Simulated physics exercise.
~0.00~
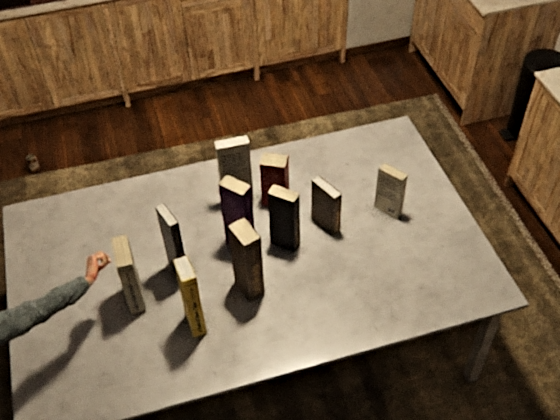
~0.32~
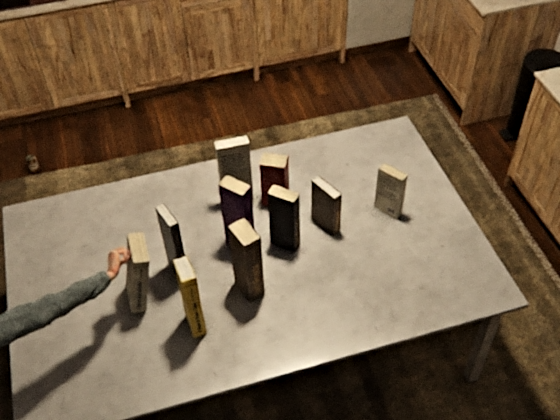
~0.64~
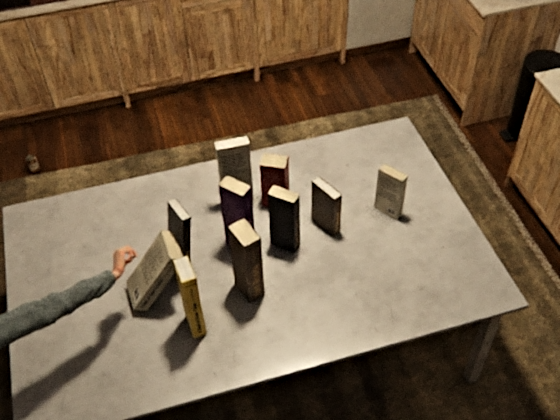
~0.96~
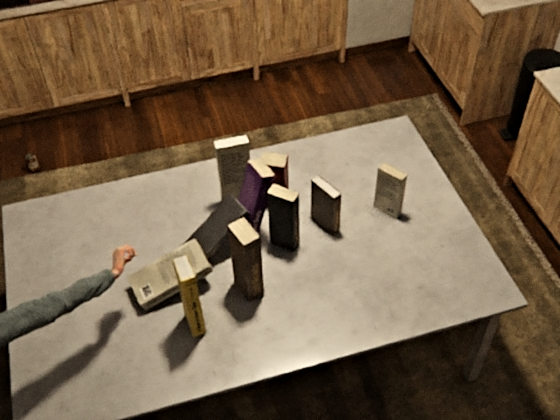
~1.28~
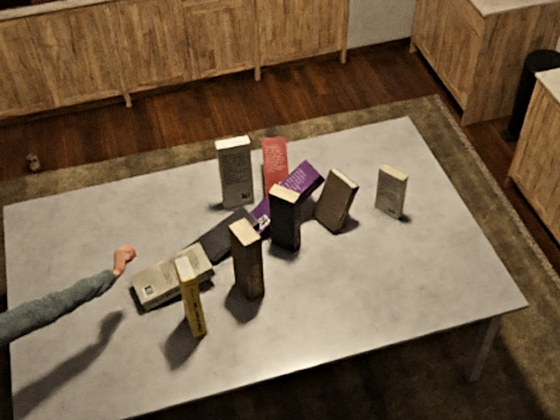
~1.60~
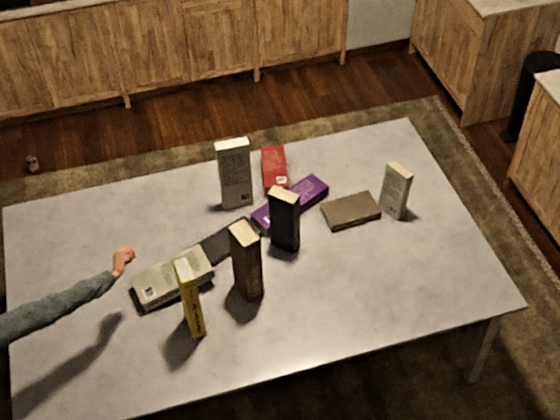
The footage shows a hand tipping the nearest book on the left of a gray table, which knocks over a dark book, then the purple one, which topples a red book and a brown one, while the yellow book and four others stay standing.
